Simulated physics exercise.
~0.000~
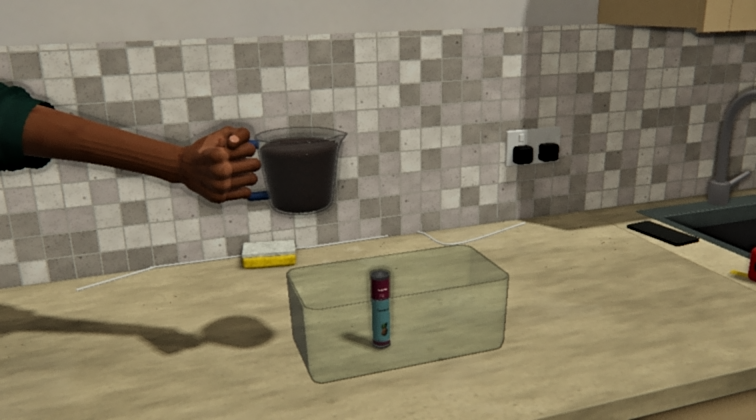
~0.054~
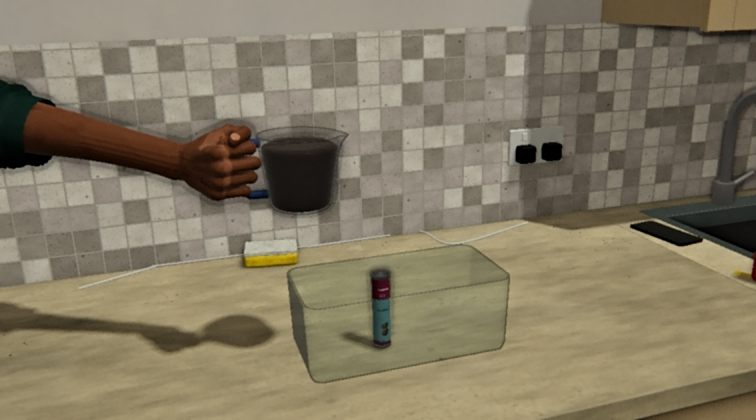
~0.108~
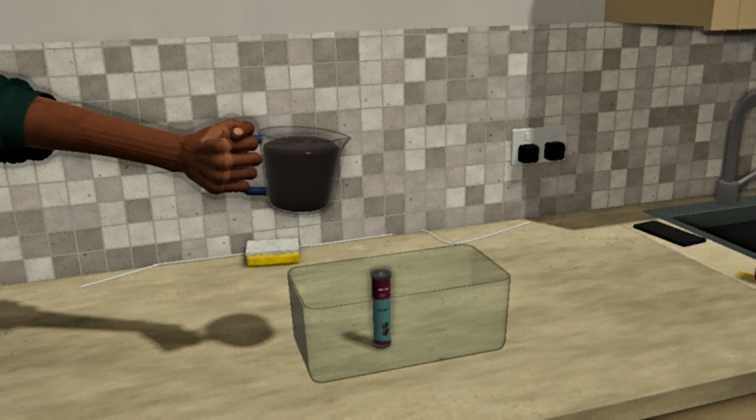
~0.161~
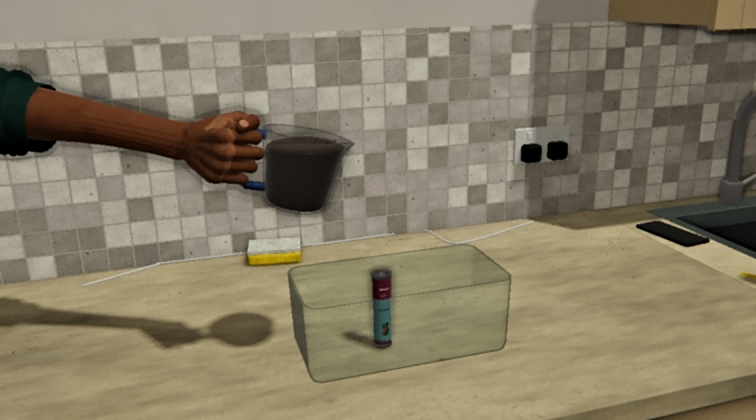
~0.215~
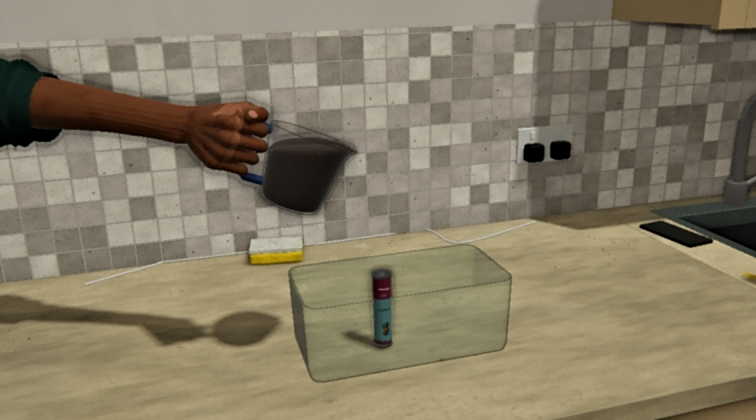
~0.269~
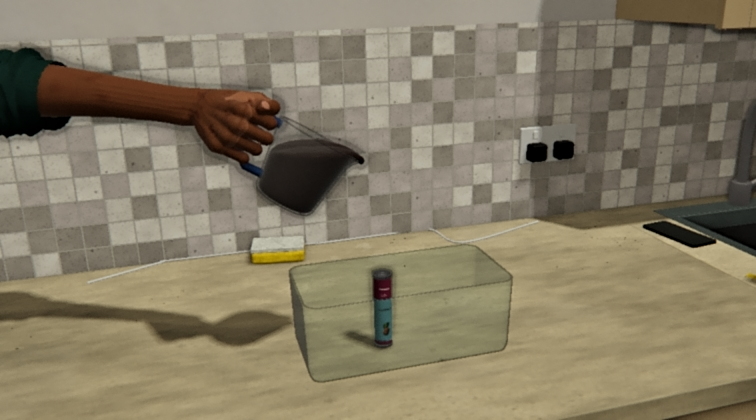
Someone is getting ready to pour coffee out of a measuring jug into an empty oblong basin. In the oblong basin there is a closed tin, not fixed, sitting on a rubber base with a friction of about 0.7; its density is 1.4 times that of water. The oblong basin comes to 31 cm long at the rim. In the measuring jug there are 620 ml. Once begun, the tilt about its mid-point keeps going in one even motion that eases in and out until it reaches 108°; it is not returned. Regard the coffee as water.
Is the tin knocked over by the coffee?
My guess is it's going to keel over.
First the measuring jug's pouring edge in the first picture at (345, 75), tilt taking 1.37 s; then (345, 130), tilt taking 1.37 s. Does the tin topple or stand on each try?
The tin stays vertical the first time and stays vertical the second time.
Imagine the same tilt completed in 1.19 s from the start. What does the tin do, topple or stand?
The tin stays on its base.
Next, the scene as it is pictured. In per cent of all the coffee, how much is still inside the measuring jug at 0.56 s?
42 %.
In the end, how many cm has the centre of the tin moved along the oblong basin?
Some 7.5 cm.
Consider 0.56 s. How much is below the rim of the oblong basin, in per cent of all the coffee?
Roughly 22 per cent.
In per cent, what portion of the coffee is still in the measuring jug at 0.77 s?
Close to 5 percent of the total.
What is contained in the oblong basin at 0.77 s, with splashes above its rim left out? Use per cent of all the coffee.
About 82 %.
After 0.56 s the tilt is 94° and 43 per cent is still to pour; the tin stands where it began.
After 0.77 s the tilt is 108° and 5 per cent is still to pour; the tin stands where it began.
After 0.99 s the tilt is 108° and 0 per cent is still to pour; the tin leans 20°.
After 1.23 s the tilt is 108° and 0 per cent is still to pour; the tin lies on its side.
In the end the tin lies on its side.
